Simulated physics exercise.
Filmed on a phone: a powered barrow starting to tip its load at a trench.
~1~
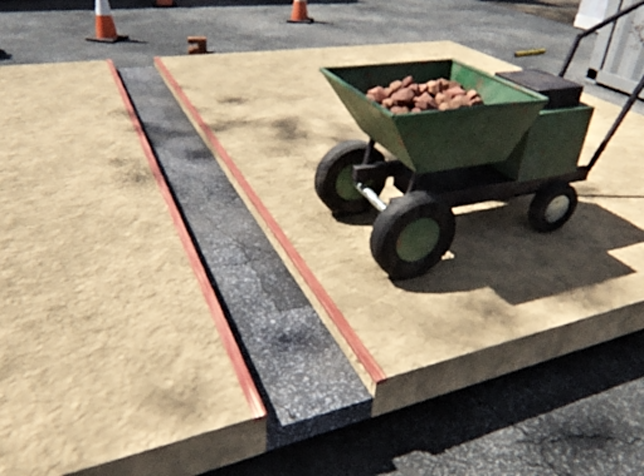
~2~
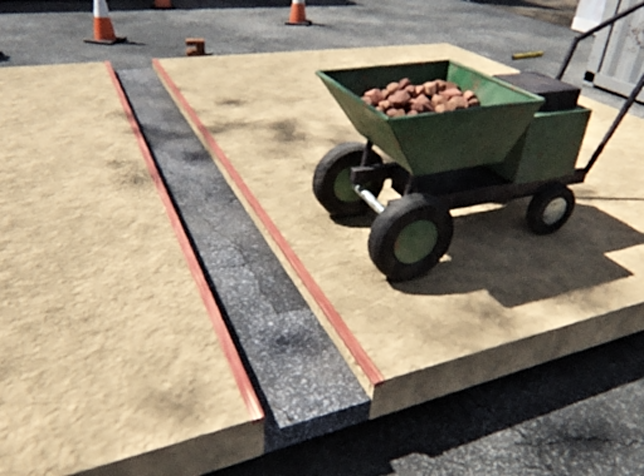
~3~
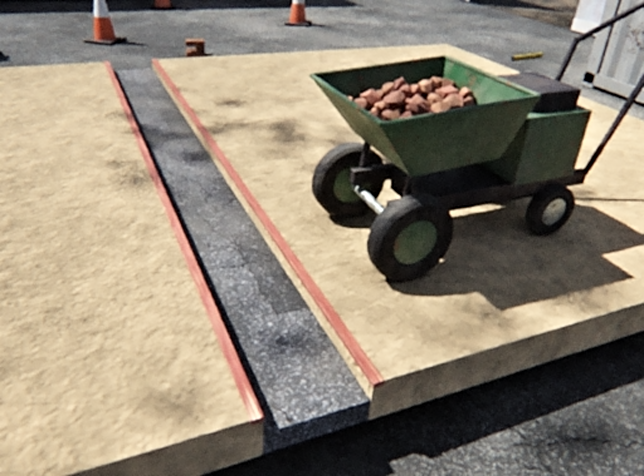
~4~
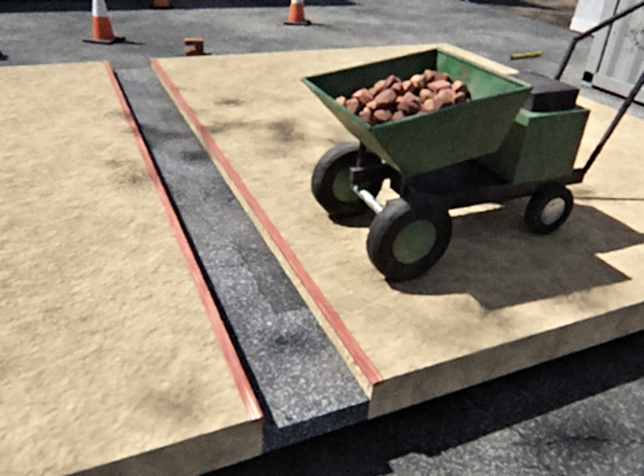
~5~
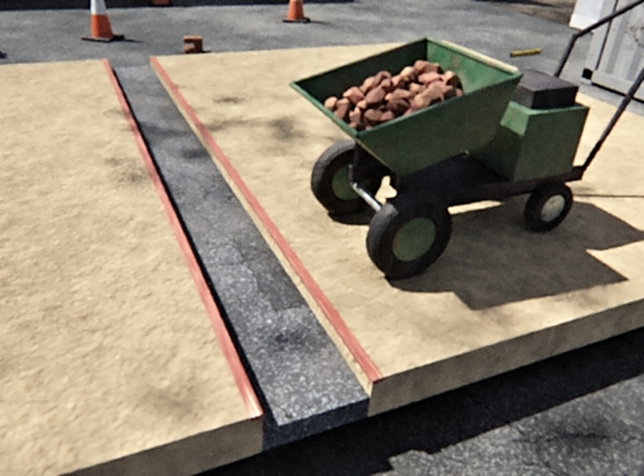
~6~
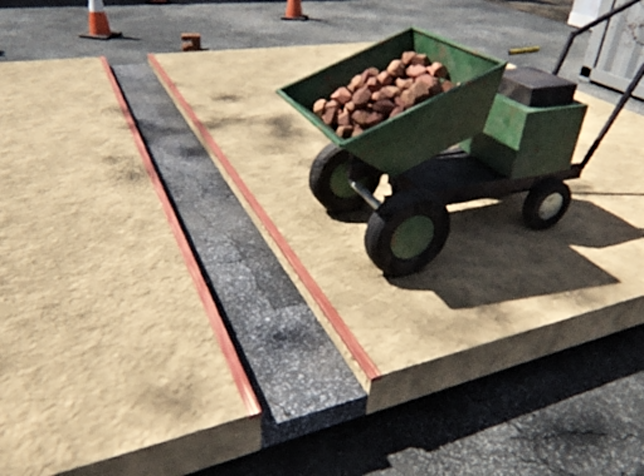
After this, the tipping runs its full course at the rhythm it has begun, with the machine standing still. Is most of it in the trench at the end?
It catches over half.
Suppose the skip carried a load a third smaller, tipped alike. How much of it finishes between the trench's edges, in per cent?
Some 90 per cent.
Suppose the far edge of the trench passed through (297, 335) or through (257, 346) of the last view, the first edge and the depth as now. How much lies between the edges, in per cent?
First some 10, then 60 per cent.
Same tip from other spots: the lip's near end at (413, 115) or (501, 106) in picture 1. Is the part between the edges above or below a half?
At the first place over half, at the second below a half.
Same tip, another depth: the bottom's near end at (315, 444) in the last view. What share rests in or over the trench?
Some 100 per cent.
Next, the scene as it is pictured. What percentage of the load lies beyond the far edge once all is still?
Some 10 per cent.
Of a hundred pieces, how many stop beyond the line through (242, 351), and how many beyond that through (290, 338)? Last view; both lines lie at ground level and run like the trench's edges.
Near 10 % and 70 %.
Soon, skip tipped steeply; all in the skip.
A while on, skip tipped right over; most in the skip; a small part in or heaped over the trench; a stray few beyond it; a stray few falling.
Towards the end, skip tipped right over; about a quarter in the skip; about two thirds in or heaped over the trench; a small part beyond it.
Finally, skip tipped right over; a stray few in the skip; most in or heaped over the trench; a small part beyond it.
